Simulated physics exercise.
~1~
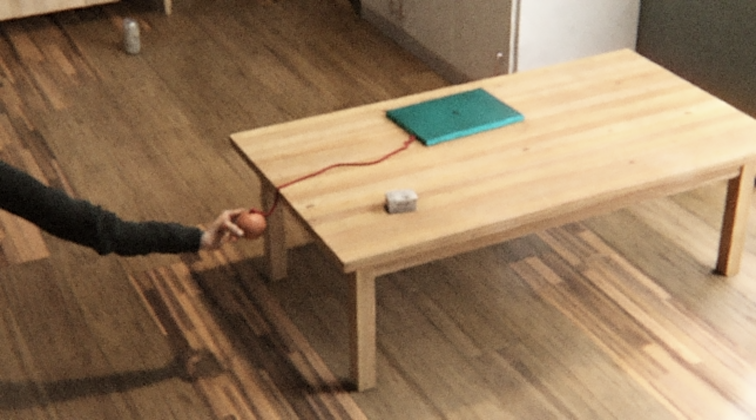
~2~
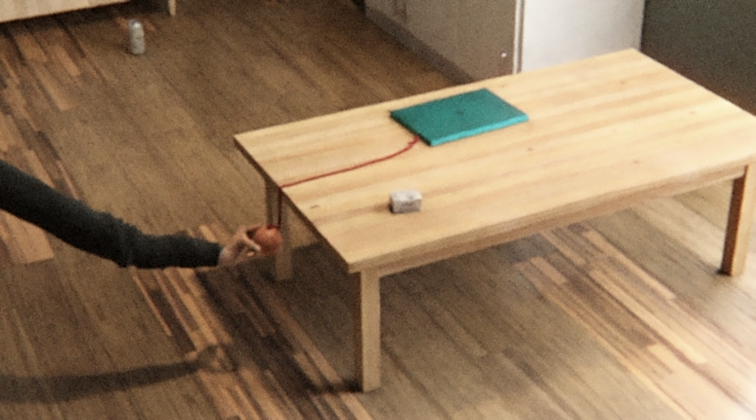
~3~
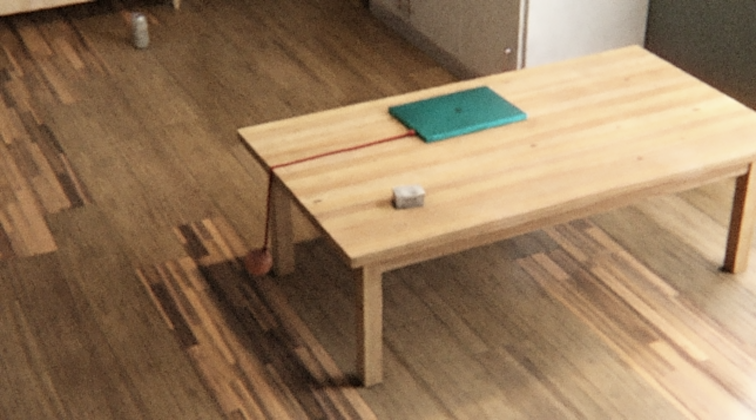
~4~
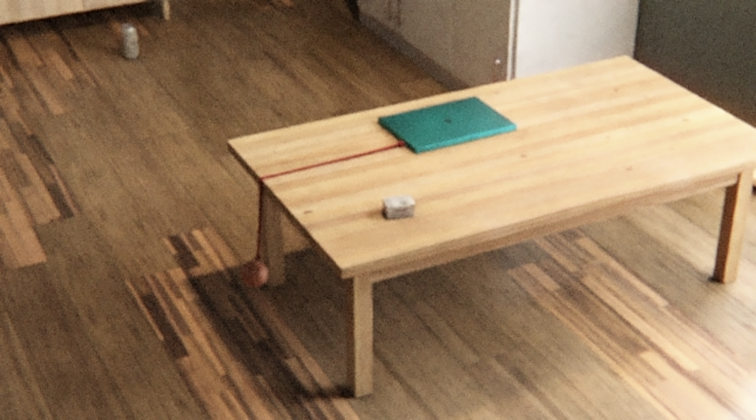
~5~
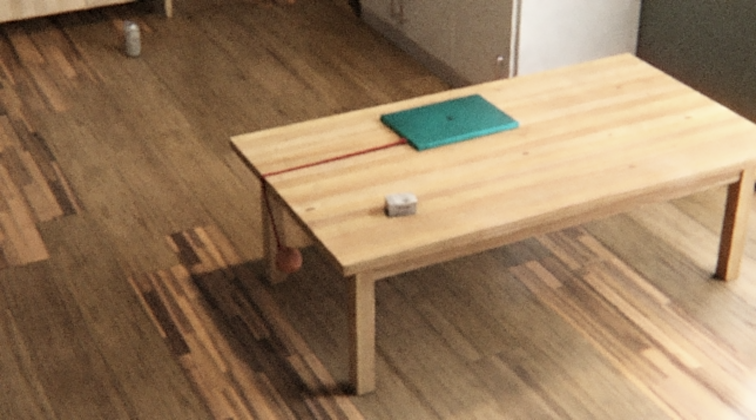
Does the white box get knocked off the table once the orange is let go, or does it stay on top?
The white box stays on top of the table. The orange just swings on its cord from the edge.
